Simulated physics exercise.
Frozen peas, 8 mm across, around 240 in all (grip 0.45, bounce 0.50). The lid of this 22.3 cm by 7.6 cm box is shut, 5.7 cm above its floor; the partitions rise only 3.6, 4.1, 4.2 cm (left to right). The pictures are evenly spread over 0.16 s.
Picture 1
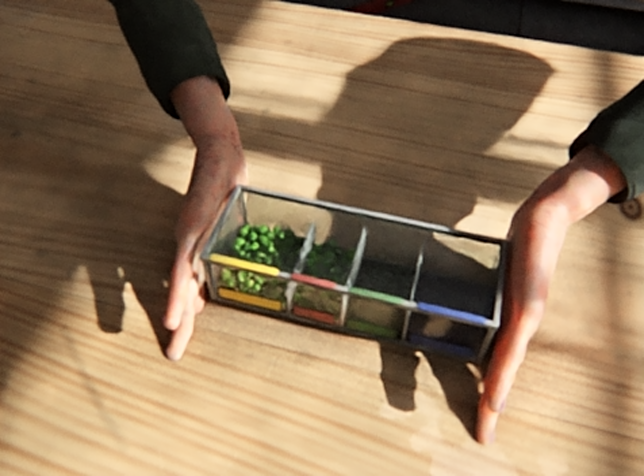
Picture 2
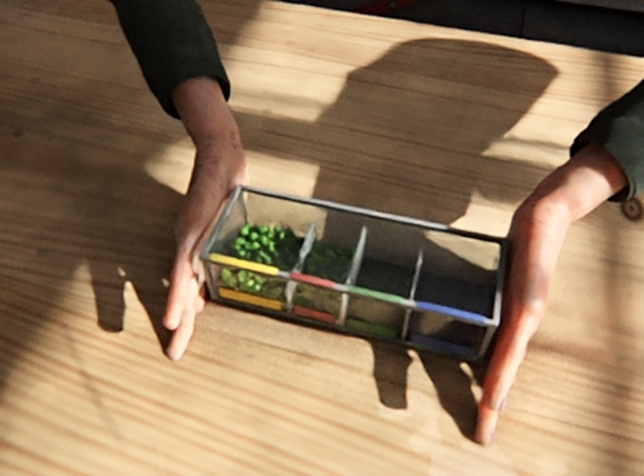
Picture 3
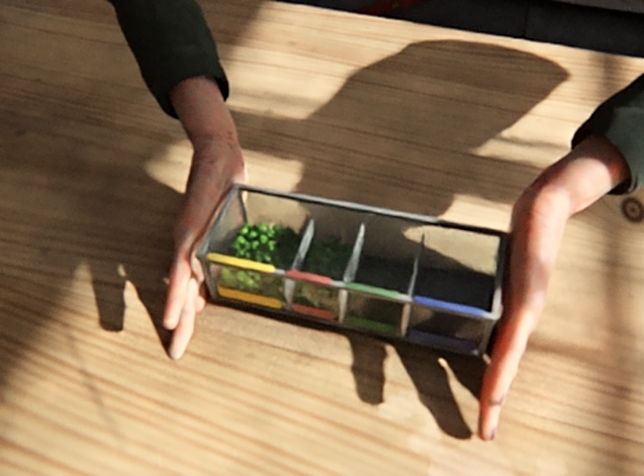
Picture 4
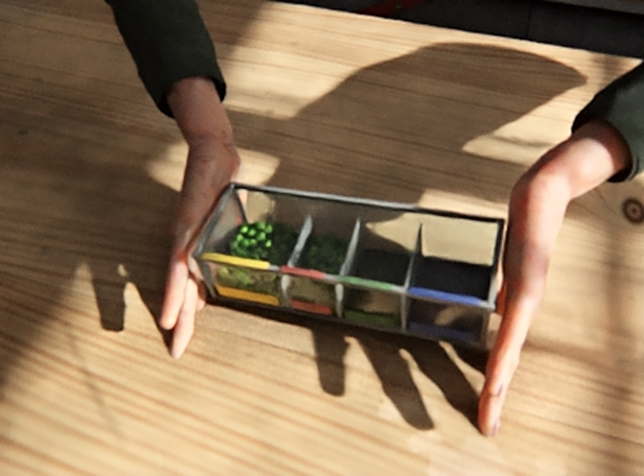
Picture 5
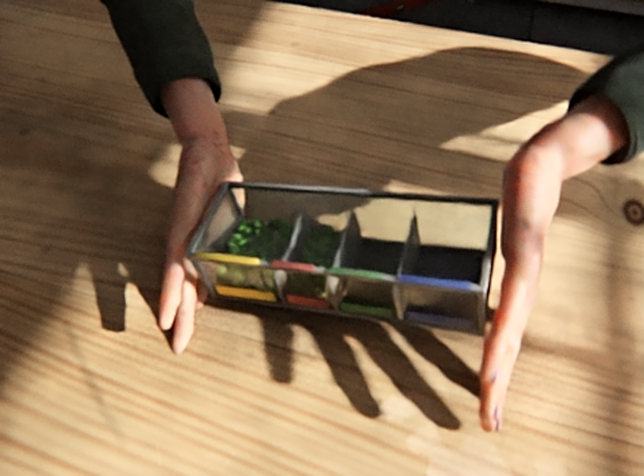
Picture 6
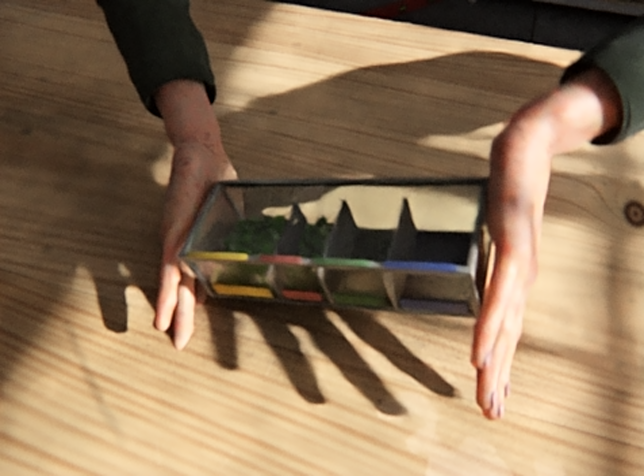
Two hands holding a clear, four-compartment box of green peas on a wooden table begin almost still, the peas mostly in the leftmost section. The hands then gradually tilt the box, its right end rising and swinging slightly away, while finger shadows spread across the wood below it.
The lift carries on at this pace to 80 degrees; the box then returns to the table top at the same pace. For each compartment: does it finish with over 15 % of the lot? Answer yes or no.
Red: Yes, blue: No, green: No, yellow: Yes.
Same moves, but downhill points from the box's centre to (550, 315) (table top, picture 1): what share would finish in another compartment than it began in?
Some 45 per cent.
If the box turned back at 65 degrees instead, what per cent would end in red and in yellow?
Red 35, yellow 65.
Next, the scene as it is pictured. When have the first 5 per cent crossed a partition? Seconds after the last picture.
Near 0.50 s.
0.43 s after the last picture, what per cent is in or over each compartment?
Red 30; blue 0; green 0; yellow 70.
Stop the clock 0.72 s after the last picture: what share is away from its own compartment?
Roughly 10 per cent.
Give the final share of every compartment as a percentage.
Red 25; blue 0; green 0; yellow 75.
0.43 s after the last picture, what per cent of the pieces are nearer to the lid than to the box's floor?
About 20 per cent.
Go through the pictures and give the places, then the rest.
In the first picture, box tilt 0 degrees, front corners at (206, 256) and (493, 323); red 35 %, yellow 65 %.
In the second picture, box tilt 1 degrees, front corners at (205, 256) and (492, 322).
In the third picture, box tilt 3 degrees, front corners at (203, 255) and (491, 315), lowest corner left front.
In the fourth picture, box tilt 7 degrees, front corners at (198, 255) and (488, 304), lowest corner left front.
In the fifth picture, box tilt 12 degrees, front corners at (192, 254) and (480, 288), lowest corner left front.
In the sixth picture, box tilt 18 degrees, front corners at (185, 255) and (467, 269), lowest corner left front; red 35 %, yellow 65 %.
Then, 0.43 s after the last picture, tilt 79 degrees; red 30 %, yellow 70 %.
Then, 0.72 s after the last picture, tilt 33 degrees; red 25 %, yellow 75 %.
Then, 1.11 s after the last picture, tilt 0 degrees; red 25 %, yellow 75 %.
In the end, red 25 %, blue 0 %, green 0 %, yellow 75 %.
